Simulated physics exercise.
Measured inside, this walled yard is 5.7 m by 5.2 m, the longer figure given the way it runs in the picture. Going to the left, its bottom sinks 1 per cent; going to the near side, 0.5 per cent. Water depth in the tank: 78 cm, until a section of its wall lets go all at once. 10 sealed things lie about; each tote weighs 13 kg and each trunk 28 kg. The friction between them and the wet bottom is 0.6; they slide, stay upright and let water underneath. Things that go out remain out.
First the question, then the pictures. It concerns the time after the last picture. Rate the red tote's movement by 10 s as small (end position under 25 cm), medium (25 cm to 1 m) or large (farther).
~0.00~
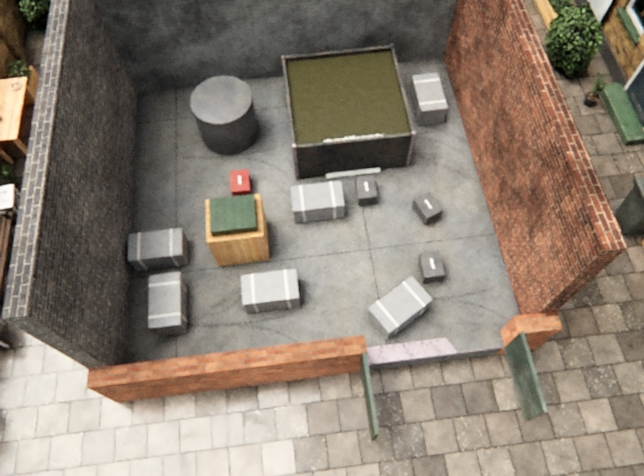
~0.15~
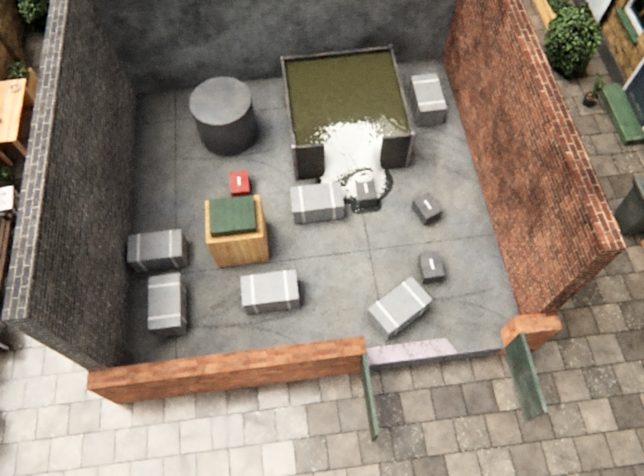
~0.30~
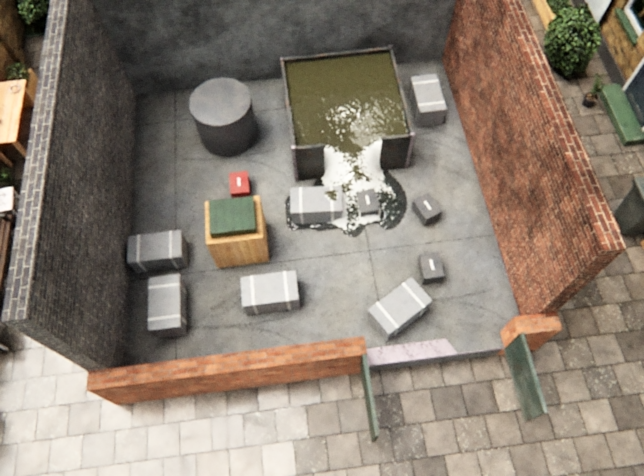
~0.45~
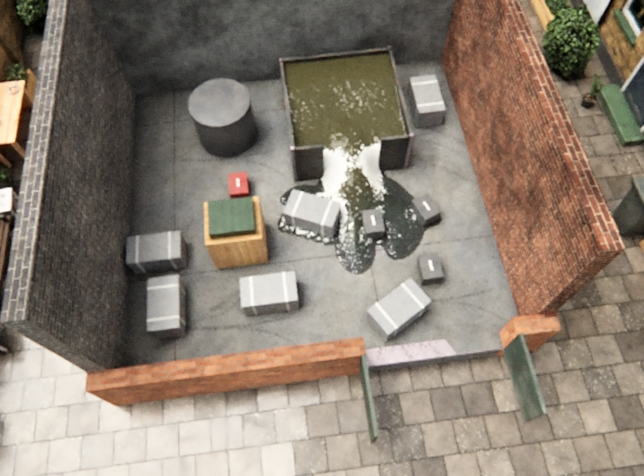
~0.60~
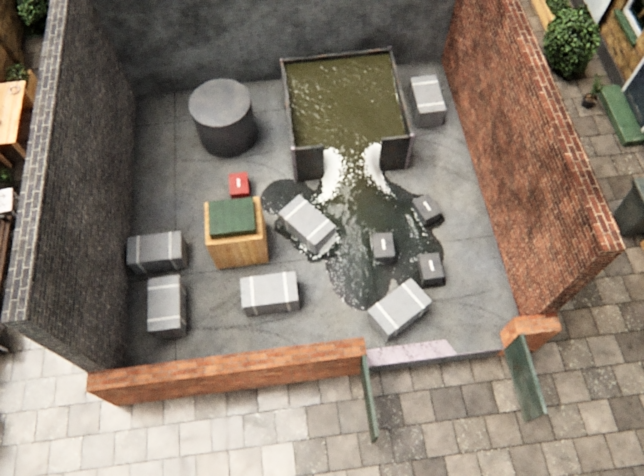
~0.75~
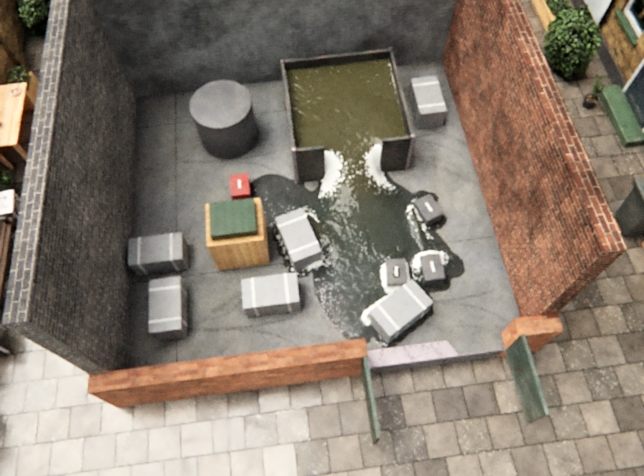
Small.
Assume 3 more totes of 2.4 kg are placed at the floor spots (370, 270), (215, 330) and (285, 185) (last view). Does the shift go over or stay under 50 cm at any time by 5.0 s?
Order as asked - farther, farther, not as far.
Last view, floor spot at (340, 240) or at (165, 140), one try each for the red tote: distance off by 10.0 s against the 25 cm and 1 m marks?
From the first spot it goes a long way, and from the second it does not really budge.
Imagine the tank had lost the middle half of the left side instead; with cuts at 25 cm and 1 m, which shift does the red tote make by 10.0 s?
So the red tote winds up far off.
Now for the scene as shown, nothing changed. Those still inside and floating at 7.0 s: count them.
Then: 1.
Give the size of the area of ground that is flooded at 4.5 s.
I'd put it close to 24 m2.
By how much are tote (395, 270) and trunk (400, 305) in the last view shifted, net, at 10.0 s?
In that order: Washed out, gone out.
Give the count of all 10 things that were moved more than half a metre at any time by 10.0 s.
It works out to 7.
After 2.0 s the red tote is near (240, 184), 0.0 m from its start, aground; 3 of 10 are out; 1 afloat.
After 4.5 s the red tote is near (240, 184), 0.0 m from its start, aground; 3 of 10 are out; 3 afloat.
After 7.0 s the red tote is near (240, 184), 0.0 m from its start, aground; 3 of 10 are out; 1 afloat.
After 10.0 s the red tote is near (240, 184), 0.0 m from its start, aground; 3 of 10 are out; 1 afloat.
